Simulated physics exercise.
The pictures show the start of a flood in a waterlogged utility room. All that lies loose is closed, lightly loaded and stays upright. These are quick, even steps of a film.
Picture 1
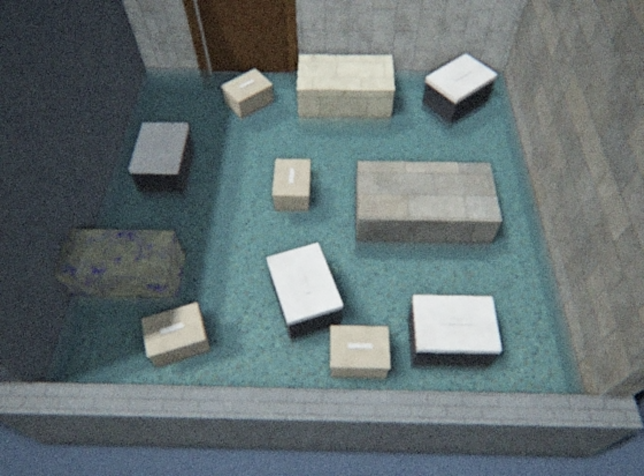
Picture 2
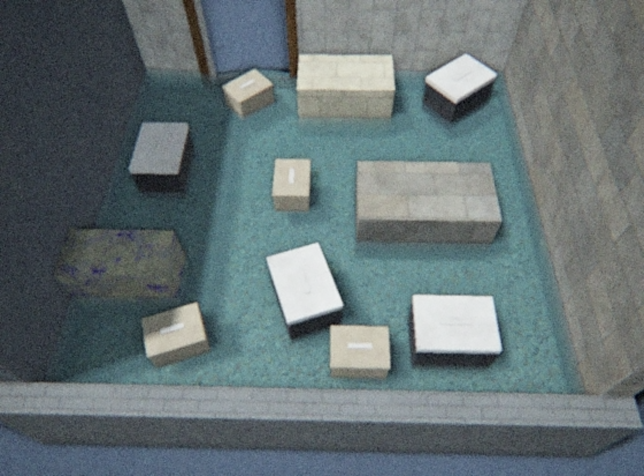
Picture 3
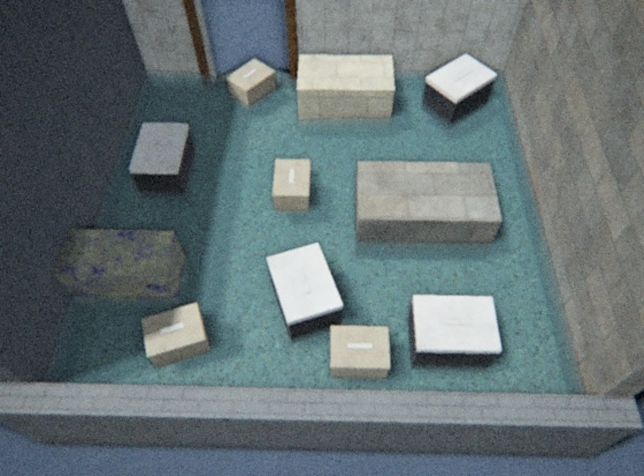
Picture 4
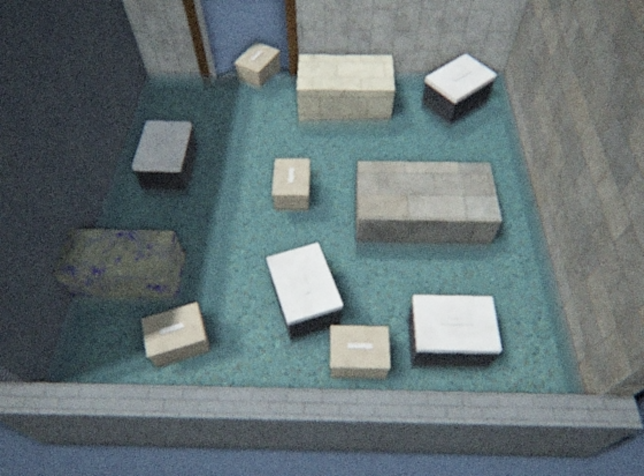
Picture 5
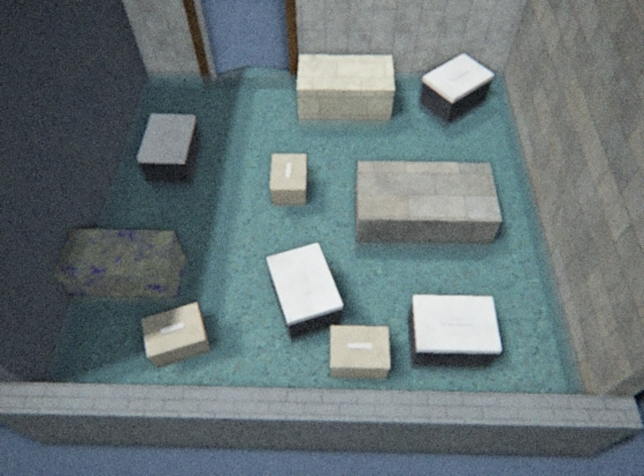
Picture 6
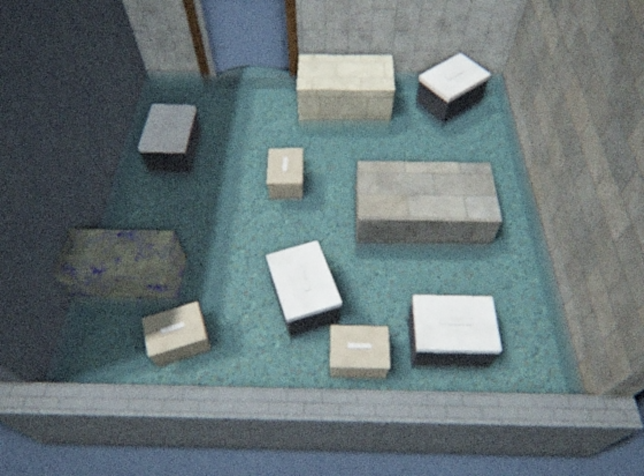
A brown door opens, a small tan box drifts out, and a few others shift slightly.
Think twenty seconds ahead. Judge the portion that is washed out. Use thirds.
It is between one and two thirds.
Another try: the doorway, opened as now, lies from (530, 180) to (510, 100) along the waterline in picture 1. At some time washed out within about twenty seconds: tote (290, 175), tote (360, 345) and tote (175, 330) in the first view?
In turn: Washed out, left behind, kept in.
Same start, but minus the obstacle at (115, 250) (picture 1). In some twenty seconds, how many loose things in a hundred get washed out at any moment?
Near 50 in a hundred.
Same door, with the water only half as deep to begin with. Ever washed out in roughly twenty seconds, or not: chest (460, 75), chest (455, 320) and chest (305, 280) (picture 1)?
In turn: No, inside, no.
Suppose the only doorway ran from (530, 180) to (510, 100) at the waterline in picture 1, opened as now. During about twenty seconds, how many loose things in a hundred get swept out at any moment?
Roughly 40 per cent.
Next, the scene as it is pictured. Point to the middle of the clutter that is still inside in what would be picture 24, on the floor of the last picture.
Near (328, 234).
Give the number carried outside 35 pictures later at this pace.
The number is 4.
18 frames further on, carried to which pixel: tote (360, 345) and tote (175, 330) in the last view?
Close to (310, 317) and (214, 234).
A moment on, 1 of 8 are out; 7 afloat.
Next, 3 of 8 are out; 5 afloat.
Later, 4 of 8 are out; 4 afloat.
In the end, 5 of 8 are out; 3 afloat.
